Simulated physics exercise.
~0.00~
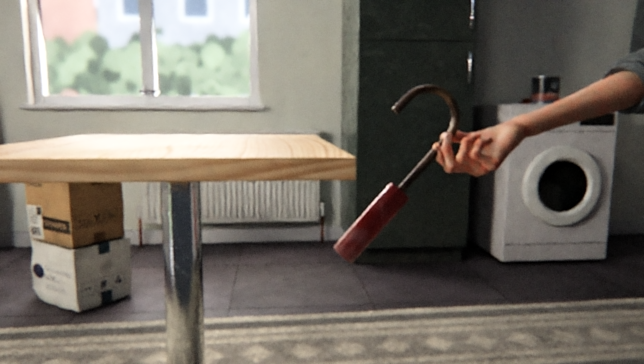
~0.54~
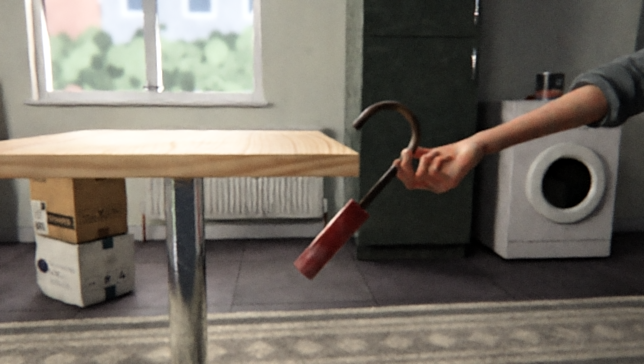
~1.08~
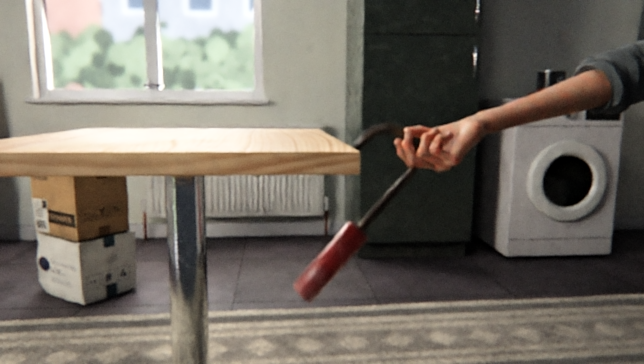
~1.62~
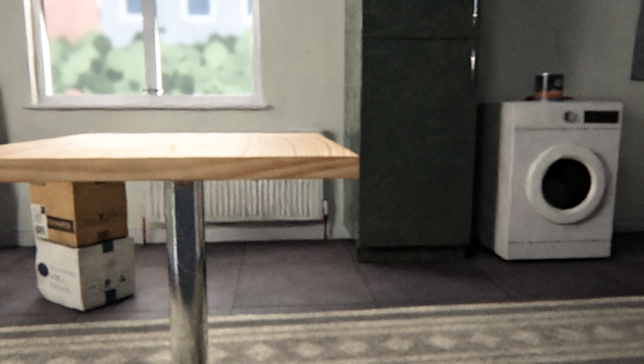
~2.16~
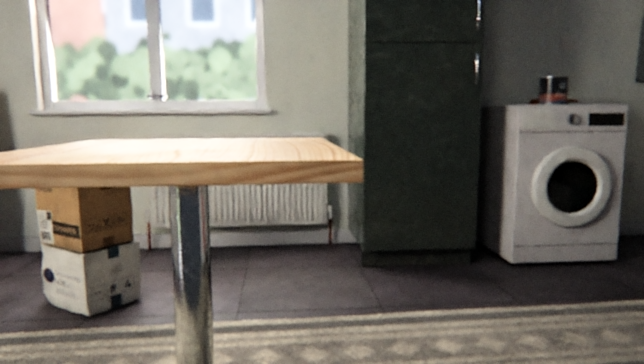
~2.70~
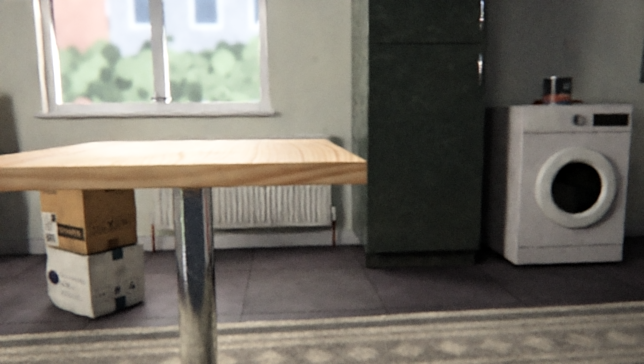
At the start, a hand reaching in from the right holds a folded red umbrella by its dark, curved handle, near the end of a wooden table in a room with a washing machine and stacked boxes. The arm carries it left and down toward the tabletop's right end. The umbrella dips lower, its hook against the edge, and the hand lets go and begins to draw back. The hook does not hold, and the umbrella slips off and falls. By the end, both arm and umbrella are out of view, and the table stands bare as the view sways slightly.
